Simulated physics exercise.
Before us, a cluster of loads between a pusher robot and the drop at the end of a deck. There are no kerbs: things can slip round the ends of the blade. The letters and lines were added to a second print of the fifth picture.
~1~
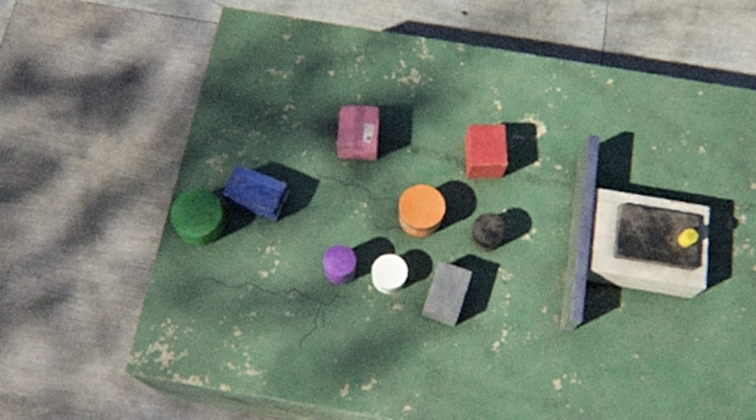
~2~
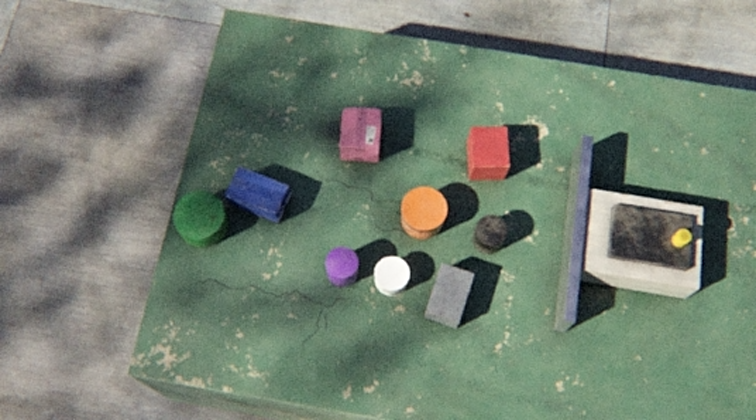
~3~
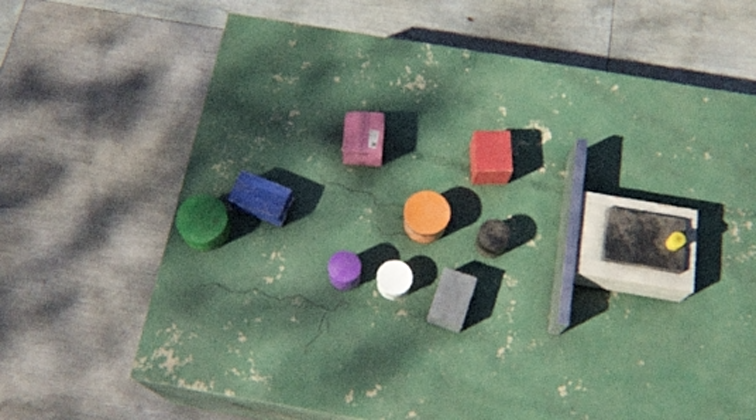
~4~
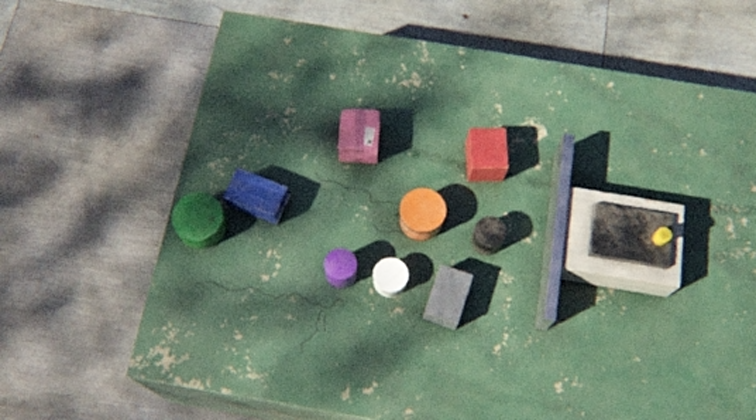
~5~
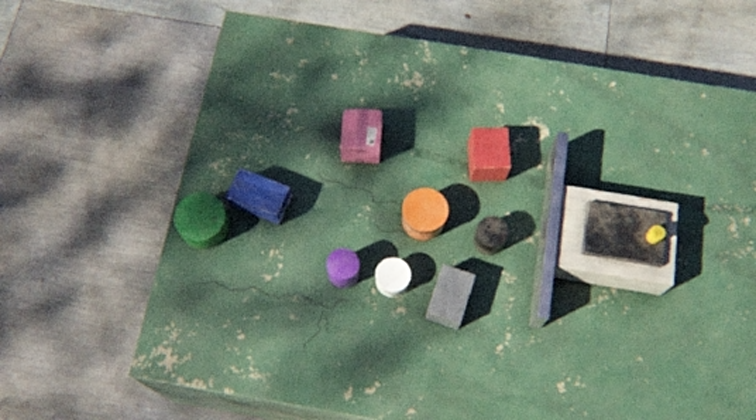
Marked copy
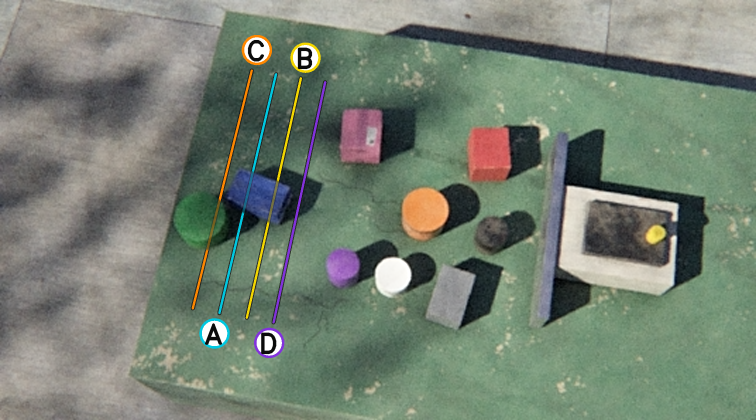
A white robot with a dark top, a yellow knob and a long blue-grey blade stands at the right of a worn green deck on grey paving, seen from high above. To its left sit pink, red, blue and grey boxes among orange, green, purple, white and black cylinders. The robot creeps left, blade first, without touching them, while the view jitters slightly.
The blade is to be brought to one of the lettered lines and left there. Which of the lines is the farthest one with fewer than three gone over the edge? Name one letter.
Up to line A.
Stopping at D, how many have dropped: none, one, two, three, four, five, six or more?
By then, none.
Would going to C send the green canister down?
Yes.
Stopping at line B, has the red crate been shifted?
Yes.
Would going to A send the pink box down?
No.
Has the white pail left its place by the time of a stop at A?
Yes.
On the marked copy, A at (249, 188); B at (275, 192); C at (224, 184); D at (301, 196).
With A. Early on, robot (506, 214); grey crate (404, 290); red crate (427, 144).
Further on, robot (396, 196); purple canister (232, 252); pink box (288, 124).
At the end, robot (311, 182); purple canister over the edge; pink box (208, 111); one fallen.
As for the rest, B is within the limit but short; C drops five; D is within the limit but short.
